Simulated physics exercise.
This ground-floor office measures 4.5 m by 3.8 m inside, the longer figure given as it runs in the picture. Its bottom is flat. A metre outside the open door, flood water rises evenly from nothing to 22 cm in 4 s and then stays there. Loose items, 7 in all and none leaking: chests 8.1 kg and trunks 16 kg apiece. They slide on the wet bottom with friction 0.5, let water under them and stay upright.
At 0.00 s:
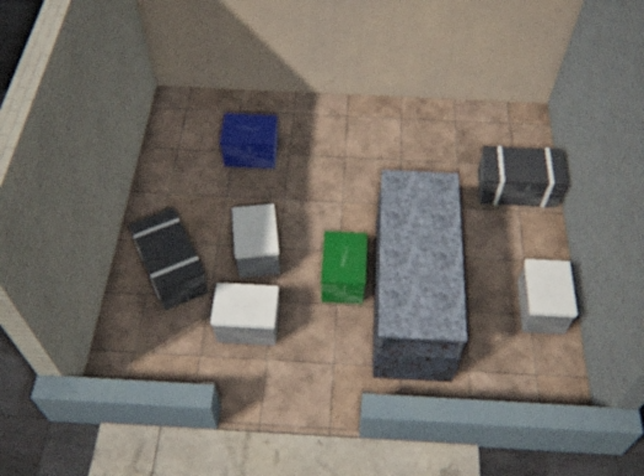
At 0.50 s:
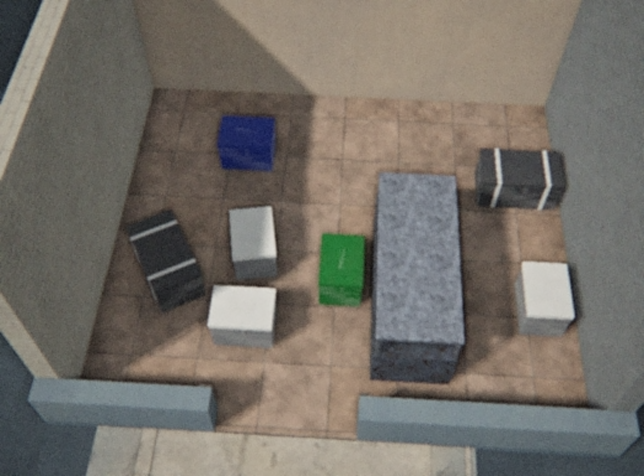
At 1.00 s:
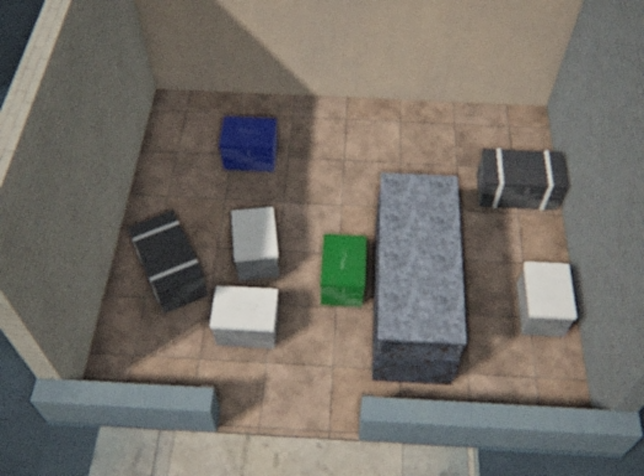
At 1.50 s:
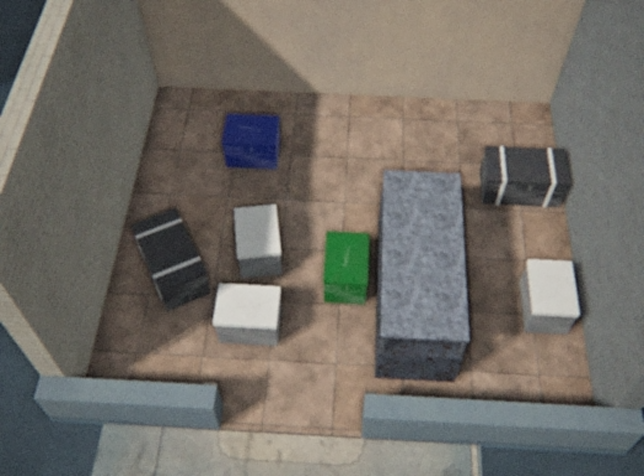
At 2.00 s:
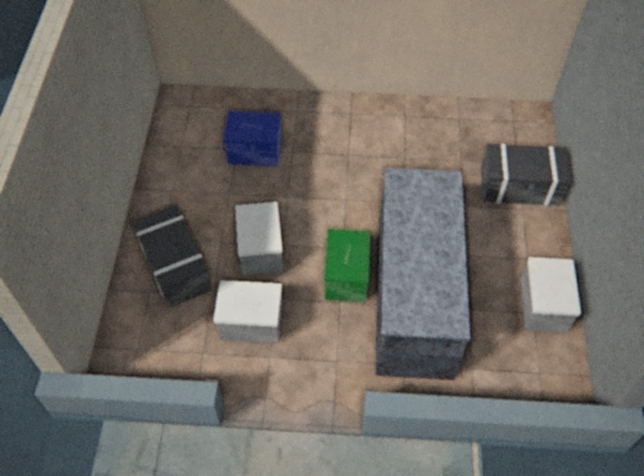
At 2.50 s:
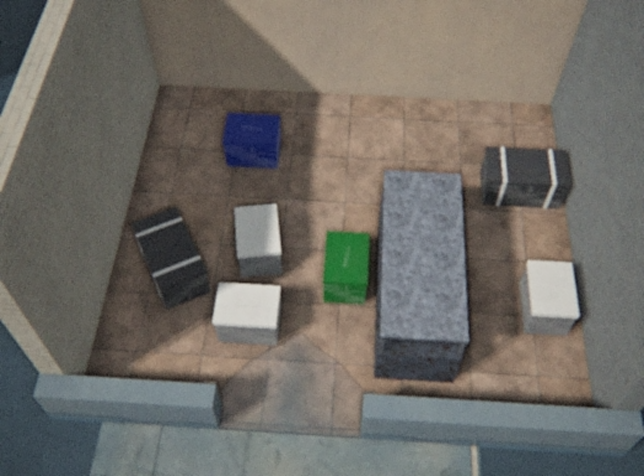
In this clip, seen from above, water spreads over the ground outside a tiled room, covers the pale paving at the doorway, and creeps a short way inside, while the blue and green chests and other items stay still.
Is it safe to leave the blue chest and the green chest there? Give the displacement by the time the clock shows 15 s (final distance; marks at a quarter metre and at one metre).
The blue chest gets carried off; the green chest travels far.
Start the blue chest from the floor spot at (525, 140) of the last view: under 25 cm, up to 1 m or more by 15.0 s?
It ends far away.
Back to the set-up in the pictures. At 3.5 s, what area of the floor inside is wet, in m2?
About 2.5 m2.
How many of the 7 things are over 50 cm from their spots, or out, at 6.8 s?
4 of them.
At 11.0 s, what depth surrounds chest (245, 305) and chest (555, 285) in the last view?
Roughly 7 and 4 cm.
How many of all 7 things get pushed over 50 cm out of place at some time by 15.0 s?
I count 7.
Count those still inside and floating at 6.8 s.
I count 4.
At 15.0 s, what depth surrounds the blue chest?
About 16 cm.
After 3.5 s the blue chest is near (252, 128), 0.0 m from its start, aground; the green chest is near (348, 254), 0.0 m from its start, aground; 0 afloat.
After 6.8 s the blue chest is near (209, 73), 0.9 m from its start, afloat; the green chest is near (386, 99), 2.0 m from its start, afloat; 4 afloat.
After 11.0 s the blue chest is near (143, 194), 1.3 m from its start, afloat; the green chest is near (441, 173), 1.4 m from its start, afloat; 5 afloat.
After 15.0 s the blue chest is near (139, 336), 2.6 m from its start, afloat; the green chest is near (471, 171), 1.6 m from its start, afloat; 7 afloat.
